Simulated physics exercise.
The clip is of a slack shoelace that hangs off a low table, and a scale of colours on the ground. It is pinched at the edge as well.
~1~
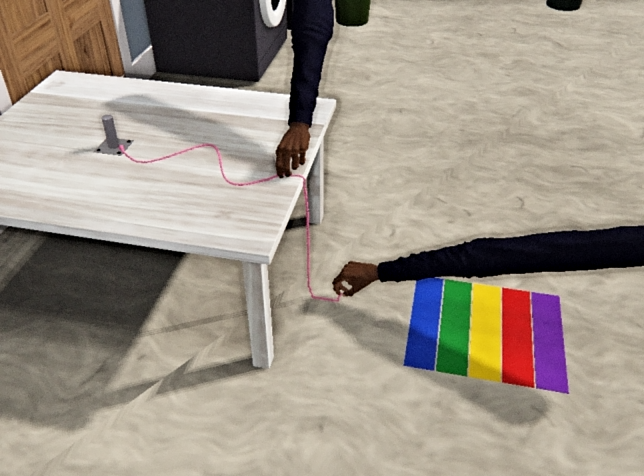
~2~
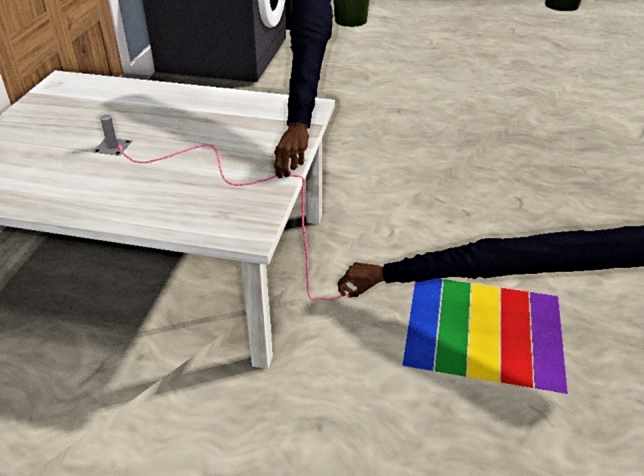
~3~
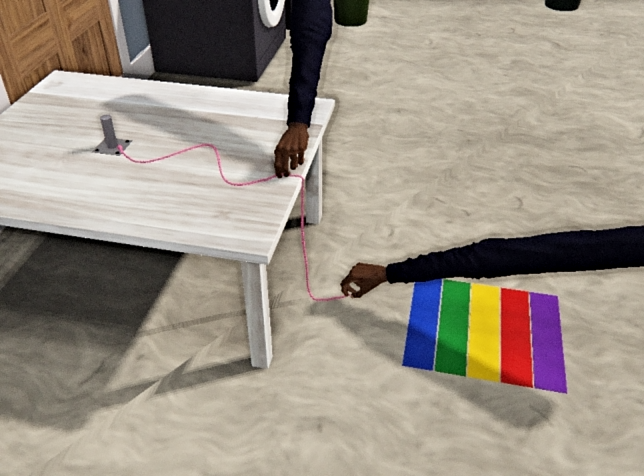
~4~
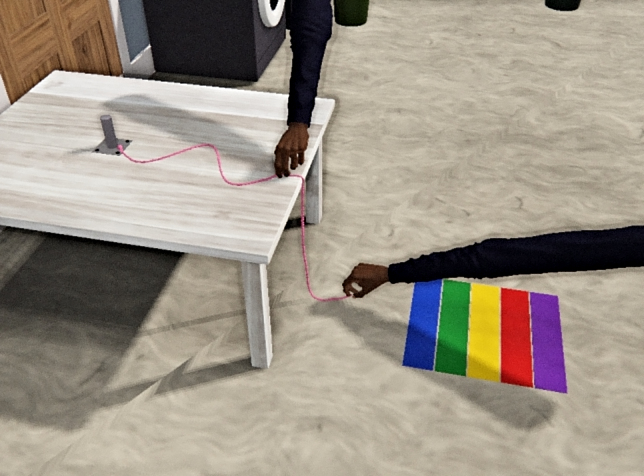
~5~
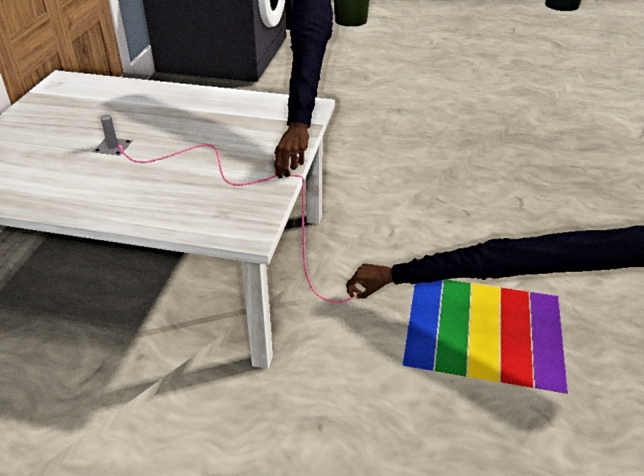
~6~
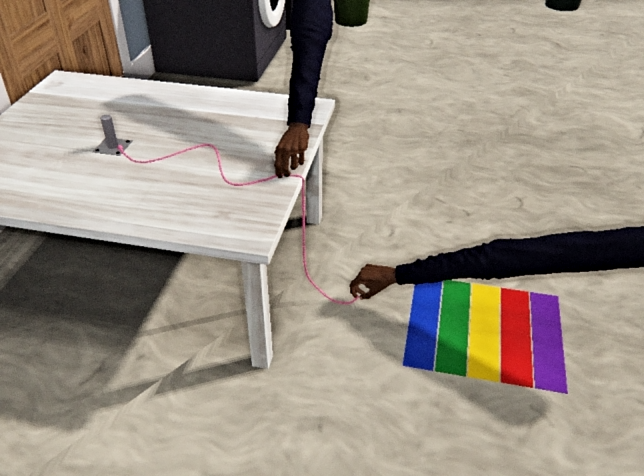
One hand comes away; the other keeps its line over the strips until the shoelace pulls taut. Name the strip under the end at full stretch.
The red one.
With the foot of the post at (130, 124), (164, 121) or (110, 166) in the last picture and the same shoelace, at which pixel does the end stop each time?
About (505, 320), (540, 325) and (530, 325).
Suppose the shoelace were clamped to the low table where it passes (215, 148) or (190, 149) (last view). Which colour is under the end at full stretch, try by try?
One after the other, yellow; yellow.
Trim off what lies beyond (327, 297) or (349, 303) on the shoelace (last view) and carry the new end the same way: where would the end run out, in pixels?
About (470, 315) and (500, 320).
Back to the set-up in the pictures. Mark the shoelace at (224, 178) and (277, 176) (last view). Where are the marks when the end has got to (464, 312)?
About (286, 173), and the other about (312, 213).
Early on, end near (464, 312); over green.
Midway, end near (497, 317); over yellow.
At the end of the slack, end near (517, 321); over red. It halts on the red strip.
